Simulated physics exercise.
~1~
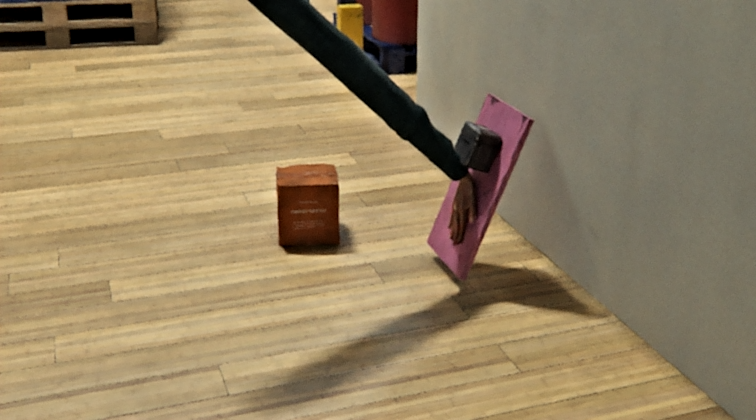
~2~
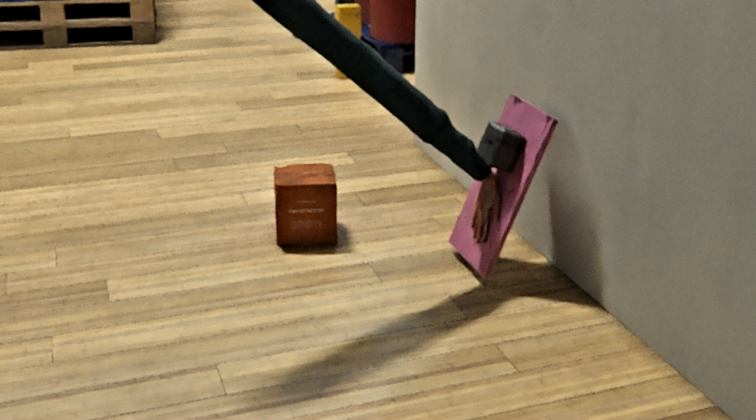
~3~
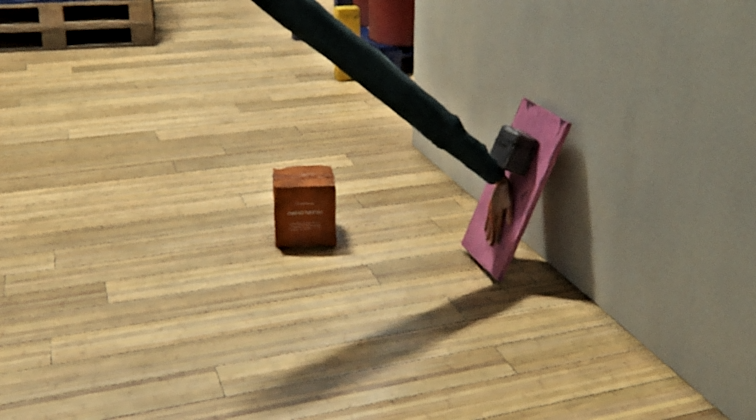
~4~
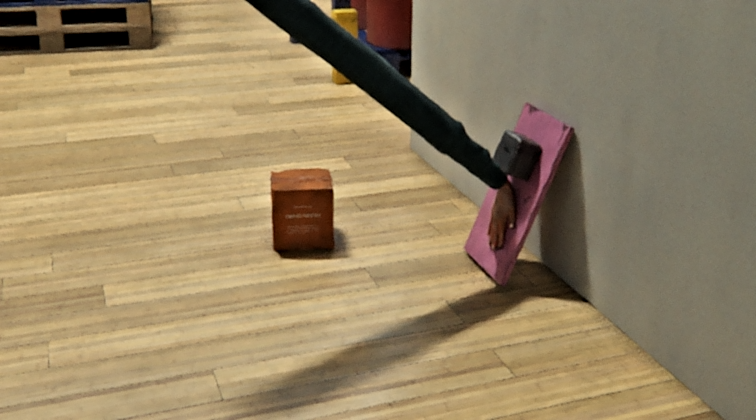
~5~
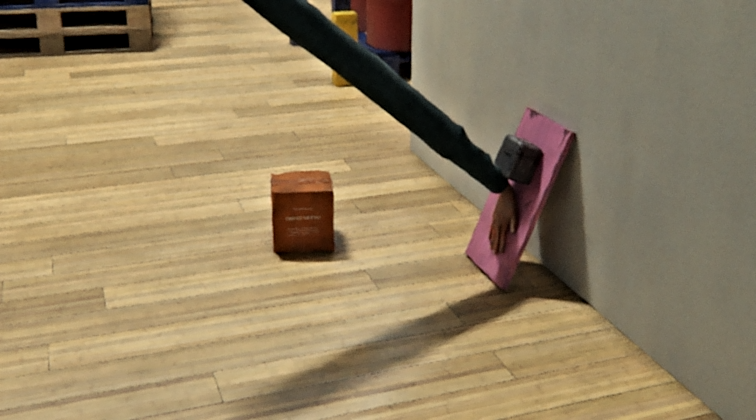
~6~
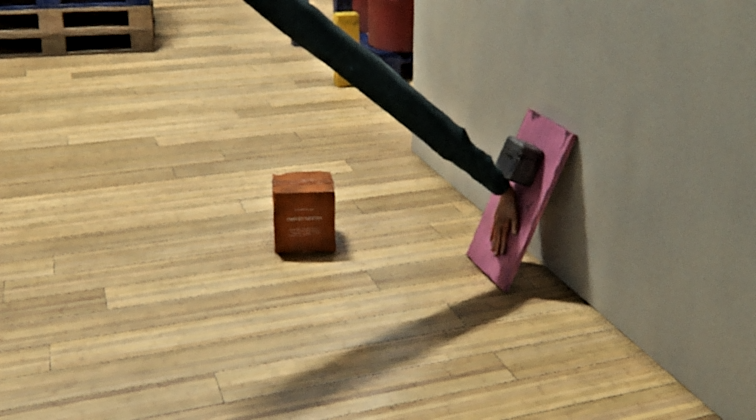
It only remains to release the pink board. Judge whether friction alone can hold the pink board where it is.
Looks like the foot keeps its grip.
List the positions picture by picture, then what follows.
On its way; pink board (477, 185); orange box (308, 204), in the first picture.
On its way; pink board (500, 185); orange box (306, 204), in the second picture.
On its way; pink board (513, 188); orange box (304, 205), in the third picture.
On its way; pink board (516, 193); orange box (302, 209), in the fourth picture.
Leant on the wall, still held; pink board (517, 197); orange box (302, 211), in the fifth picture.
Leant on the wall, still held; pink board (518, 198); orange box (304, 211), in the sixth picture.
Then, 0.20 s later than the last frame, all is still.
Then, 0.60 s later than the last frame, pink board resting near (518, 199).
When it is over, both as before. End places, in pixels of the last picture, pink board near (519, 199). The board stays up.
